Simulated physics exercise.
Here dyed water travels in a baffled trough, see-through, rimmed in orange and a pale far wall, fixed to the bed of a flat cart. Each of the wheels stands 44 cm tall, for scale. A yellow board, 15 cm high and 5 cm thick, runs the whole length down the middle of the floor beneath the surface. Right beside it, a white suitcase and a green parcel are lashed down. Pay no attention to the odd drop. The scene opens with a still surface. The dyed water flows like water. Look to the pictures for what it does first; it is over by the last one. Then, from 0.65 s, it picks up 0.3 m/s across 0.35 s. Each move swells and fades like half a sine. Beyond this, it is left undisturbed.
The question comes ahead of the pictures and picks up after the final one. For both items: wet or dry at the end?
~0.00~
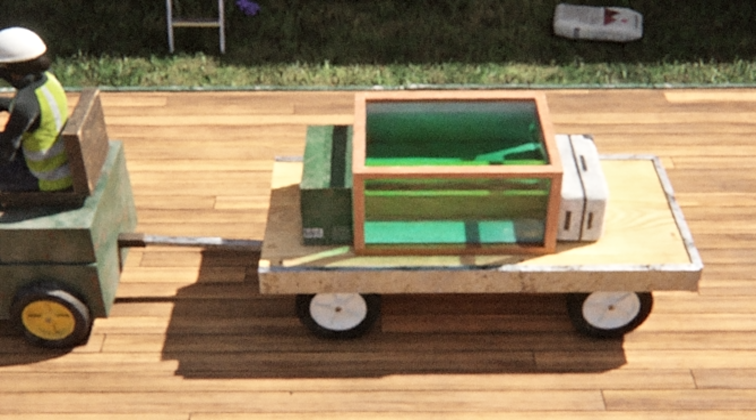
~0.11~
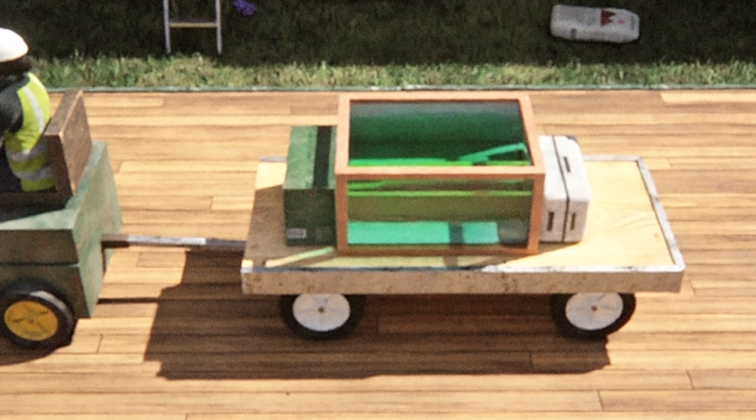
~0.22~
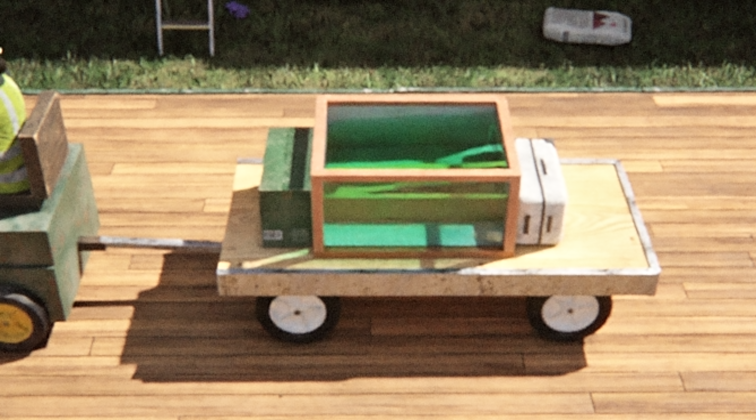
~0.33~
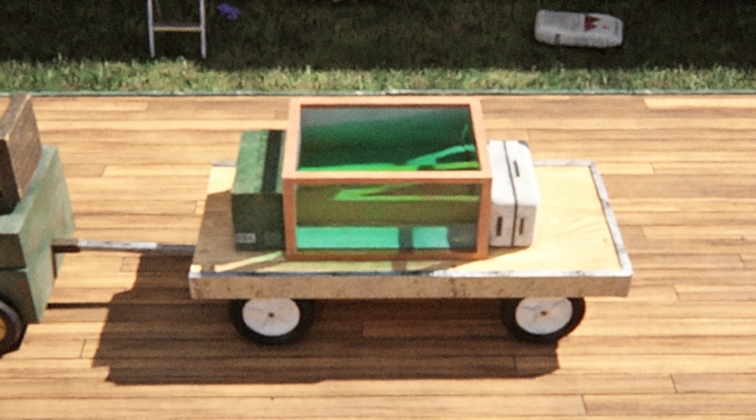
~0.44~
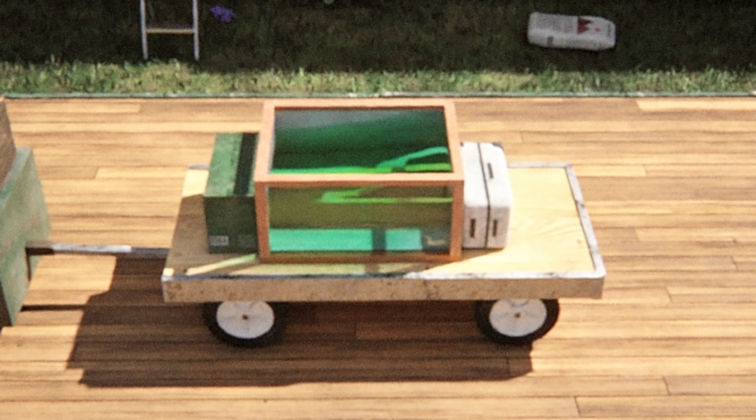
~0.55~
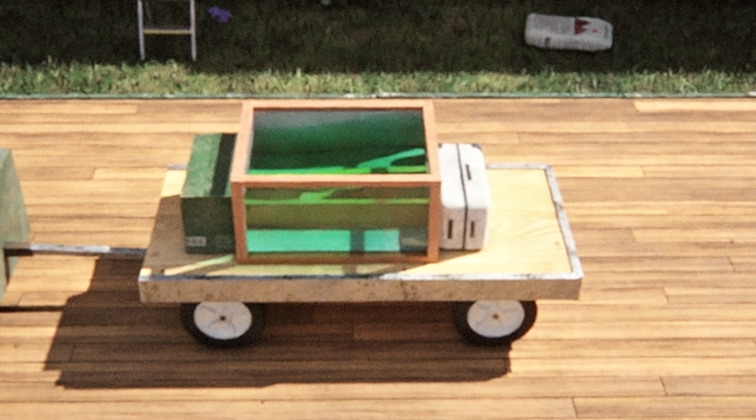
First the white suitcase, which is spared; then the green parcel, which is spared.
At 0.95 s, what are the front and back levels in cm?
At the front 38 cm, at the back 38 cm.
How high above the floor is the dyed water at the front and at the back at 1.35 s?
Front level 38 cm, back level 38 cm.
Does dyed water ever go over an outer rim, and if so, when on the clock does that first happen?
Answer: Never.
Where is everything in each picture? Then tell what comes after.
The first frame shows level at the front (379, 118); level at the back (522, 118); still flat; board top at (452, 182); the front is on the left, levels are read along the far wall; the white suitcase stands at the back; the green parcel stands at the front; a wheel hub at (612, 311).
The second frame shows level at the front (363, 119); level at the back (506, 119); still flat.
The third frame shows level at the front (341, 126); level at the back (483, 116); rising 5° towards the back.
The fourth frame shows level at the front (314, 133); level at the back (457, 113); rising 9° towards the back.
The fifth frame shows level at the front (288, 136); level at the back (431, 115); rising 9° towards the back.
The sixth frame shows level at the front (267, 134); level at the back (409, 118); rising 7° towards the back; a wheel hub at (497, 320).
By 0.95 s front 37 cm, middle 36 cm, back 38 cm above the floor; no loss so far.
By 1.35 s front 37 cm, middle 38 cm, back 38 cm above the floor; no loss so far.
By 1.85 s front 39 cm, middle 37 cm, back 37 cm above the floor; no loss so far.
By 3.98 s there is no loss; the white suitcase has caught nothing and the green parcel nothing.
